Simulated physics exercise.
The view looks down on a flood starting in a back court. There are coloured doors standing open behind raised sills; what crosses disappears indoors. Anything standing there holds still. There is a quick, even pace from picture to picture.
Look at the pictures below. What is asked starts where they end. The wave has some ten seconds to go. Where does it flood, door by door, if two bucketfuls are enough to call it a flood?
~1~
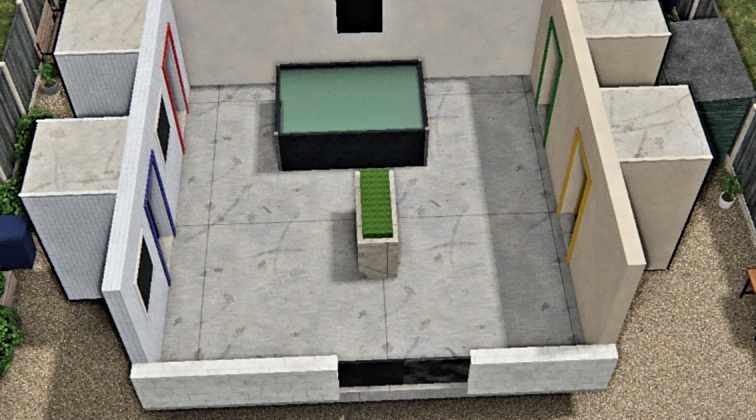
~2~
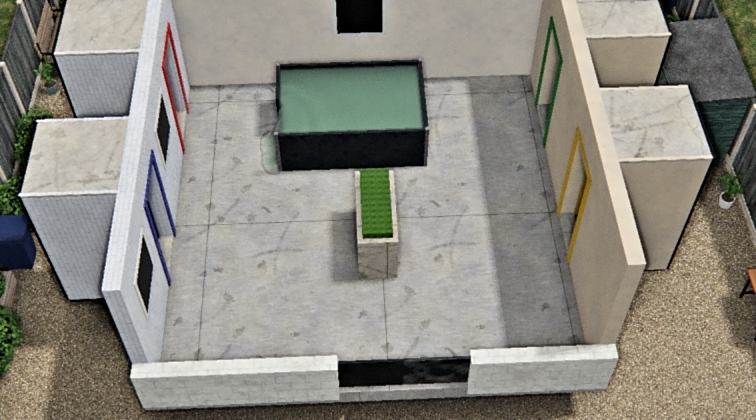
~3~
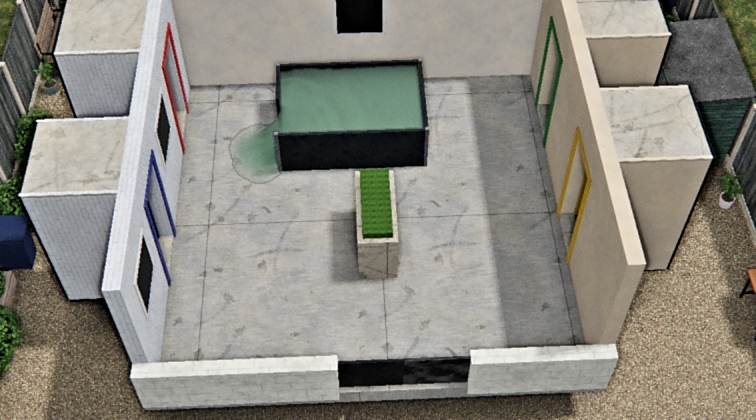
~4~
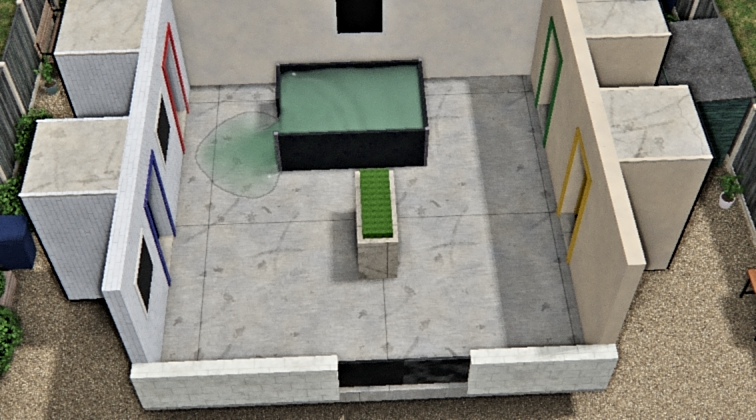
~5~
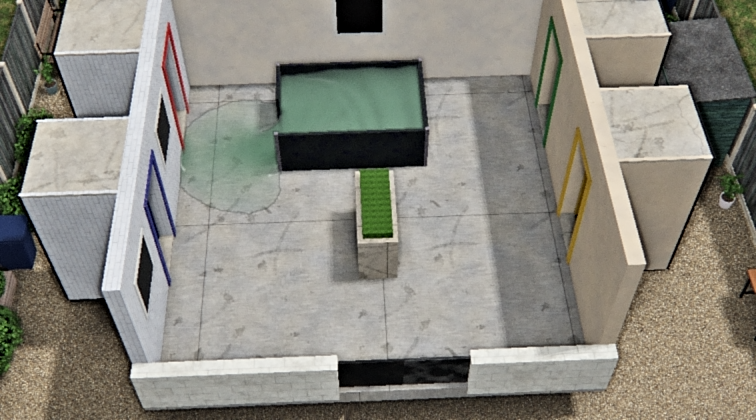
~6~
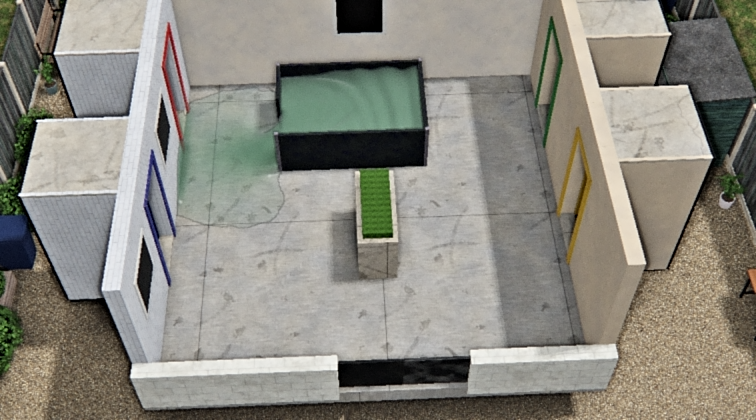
At the red door it floods; at the yellow door it does not flood; at the blue door it floods; at the green door it does not flood.
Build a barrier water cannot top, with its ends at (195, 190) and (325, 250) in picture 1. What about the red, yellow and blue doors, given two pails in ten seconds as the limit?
Note - red door: Crosses the line; yellow door: Does not reach it; blue door: Does not reach it.
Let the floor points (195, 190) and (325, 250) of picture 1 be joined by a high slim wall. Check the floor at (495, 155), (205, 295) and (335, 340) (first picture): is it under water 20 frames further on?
Taking the points in the order given, they are high and dry, inundated and inundated.
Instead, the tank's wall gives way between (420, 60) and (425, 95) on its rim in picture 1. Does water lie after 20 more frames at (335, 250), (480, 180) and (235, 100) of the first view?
Untouched, submerged, untouched.
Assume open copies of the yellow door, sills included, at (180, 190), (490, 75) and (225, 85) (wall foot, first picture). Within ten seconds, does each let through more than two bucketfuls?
Taking the new doors in the order given: The first tops it, the second comes up short, the third tops it.
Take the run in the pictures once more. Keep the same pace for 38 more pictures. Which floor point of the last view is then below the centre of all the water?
I'd put it at around (322, 197).
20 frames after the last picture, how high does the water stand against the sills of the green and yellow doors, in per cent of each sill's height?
Approx. 0 % then 0 %.
A moment on, water covers 20 % of the floor; the red door far over two buckets in, the yellow door not reached, the blue door wet at the sill, nothing in, the green door not reached.
Next, water covers 25 % of the floor; the red door far over two buckets in, the yellow door not reached, the blue door under two buckets in, the green door not reached.
Then, water covers 40 % of the floor; the red door far over two buckets in, the yellow door not reached, the blue door over two buckets in, the green door not reached.
Later, water covers 70 % of the floor; the red door far over two buckets in, the yellow door wet at the sill, nothing in, the blue door over two buckets in, the green door wet at the sill, nothing in.
In the end, water covers 95 % of the floor; the red door far over two buckets in, the yellow door wet at the sill, nothing in, the blue door over two buckets in, the green door wet at the sill, nothing in.
